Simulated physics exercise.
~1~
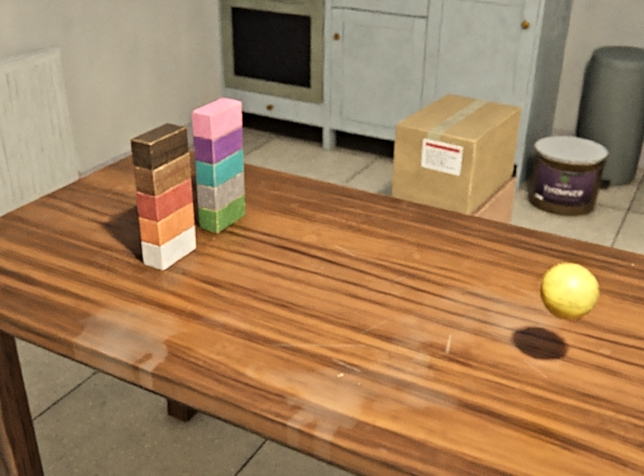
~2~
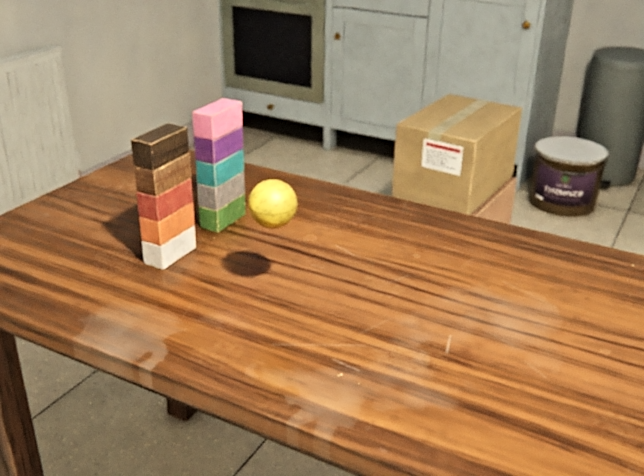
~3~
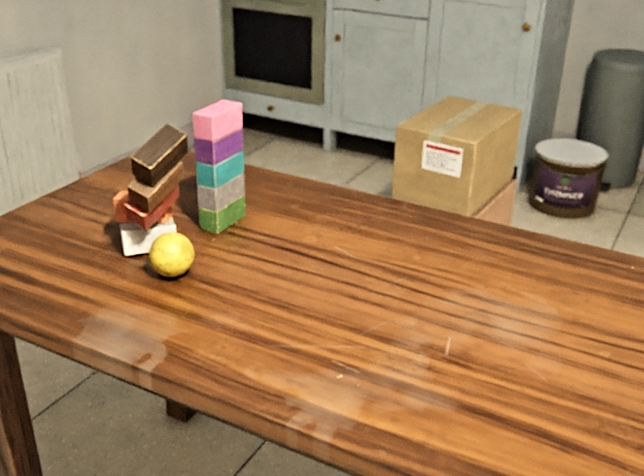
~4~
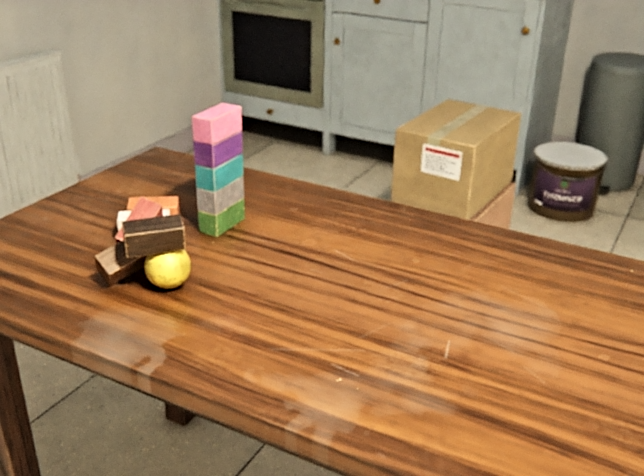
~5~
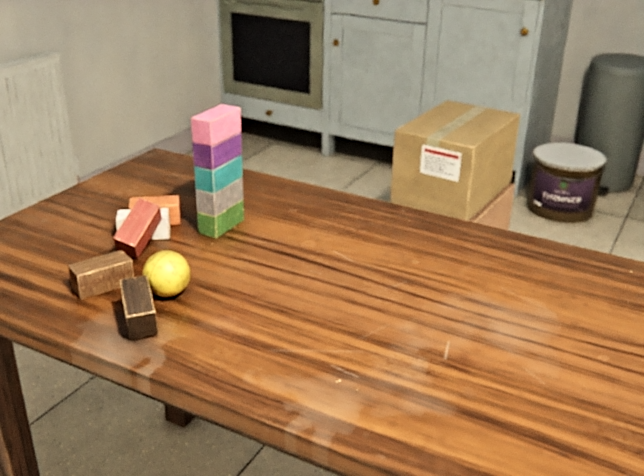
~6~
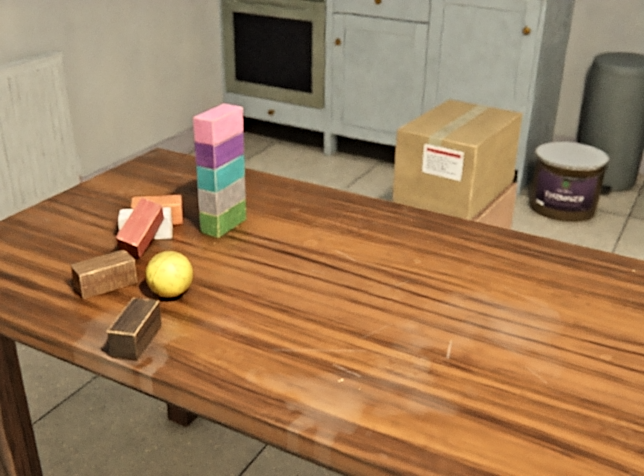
At first, two stacks of coloured blocks stand near the left end of a wooden table, while a yellow ball hangs in the air above the right side. The ball flies left, passing in front of the stack topped with pink, and reaches the nearer stack. That stack buckles, its black and brown blocks tilting as the white one shifts beneath them. The blocks tumble down around the ball, and the black and brown ones drop toward the front. At the end, the five fallen blocks lie scattered around the resting ball, while the pink-topped stack still stands.
